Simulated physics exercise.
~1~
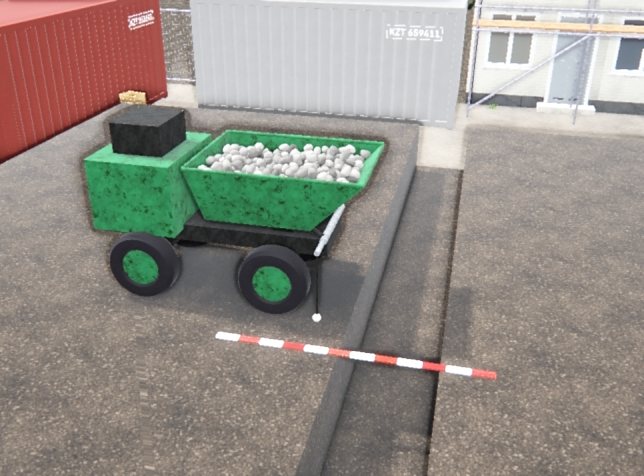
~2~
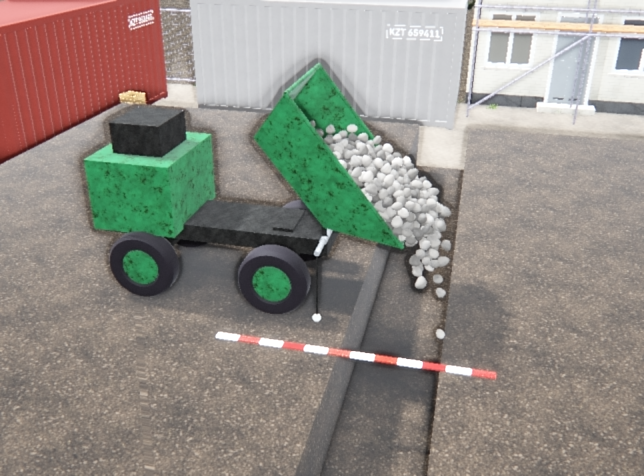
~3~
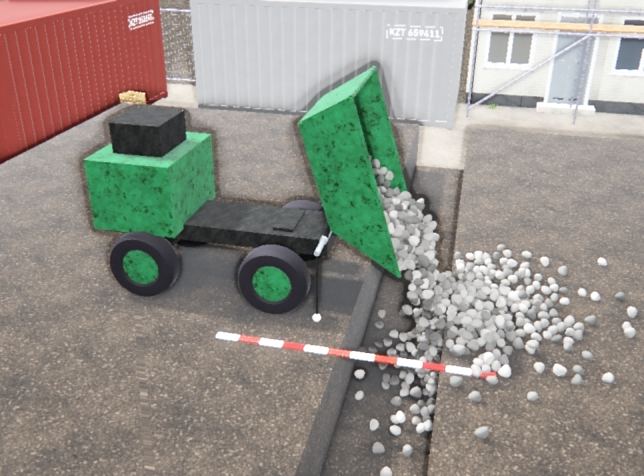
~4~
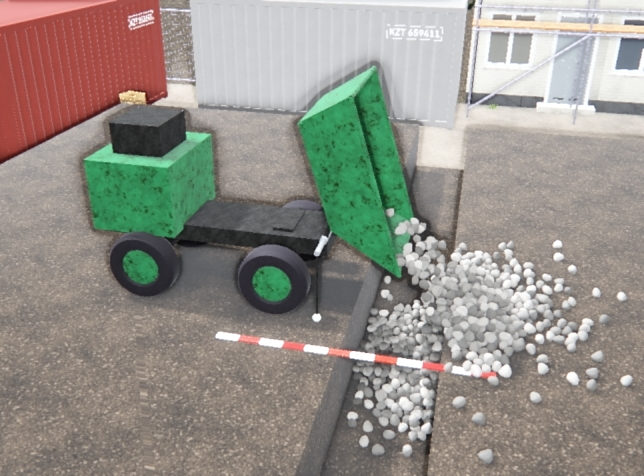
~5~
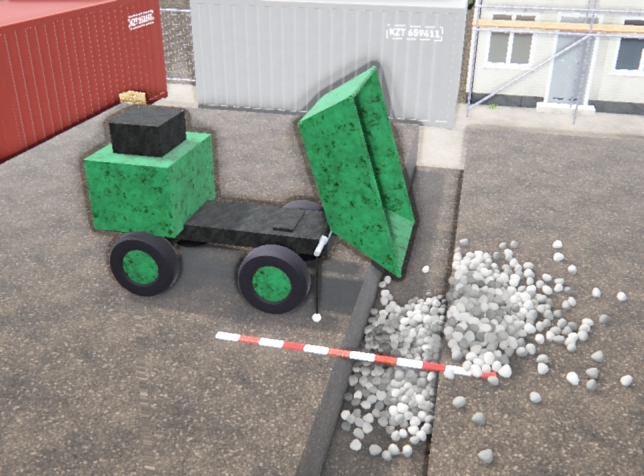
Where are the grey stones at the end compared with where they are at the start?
At the start the stones are piled in the dumper's raised green skip. At the end they lie lower and further right, partly in the trench and partly on the ground beyond it.
